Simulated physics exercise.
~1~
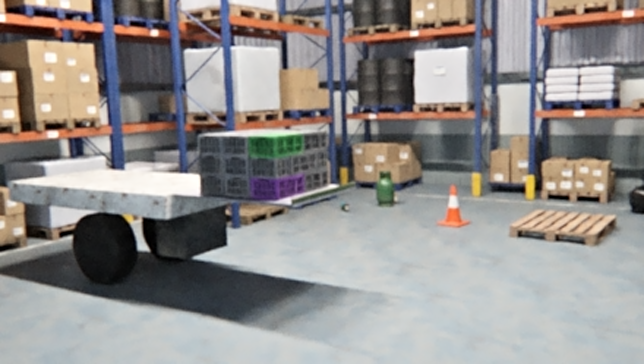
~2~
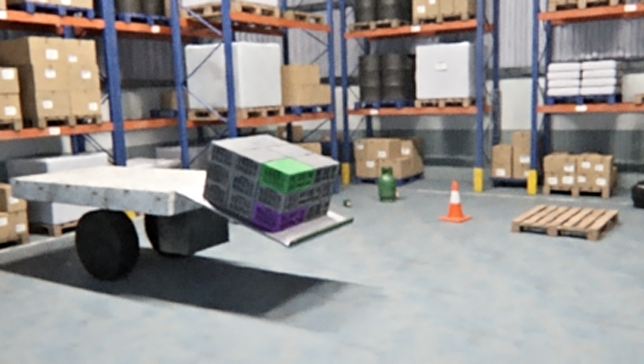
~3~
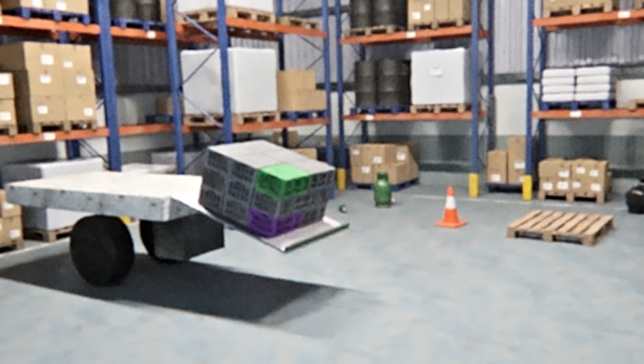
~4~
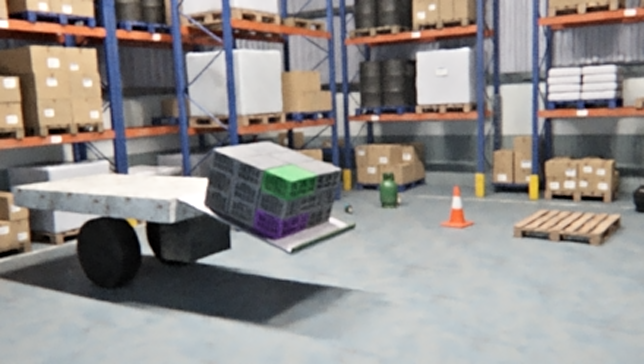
Stacked crates tilt with the flatbed's drop flap as it swings down, and all stay aboard.
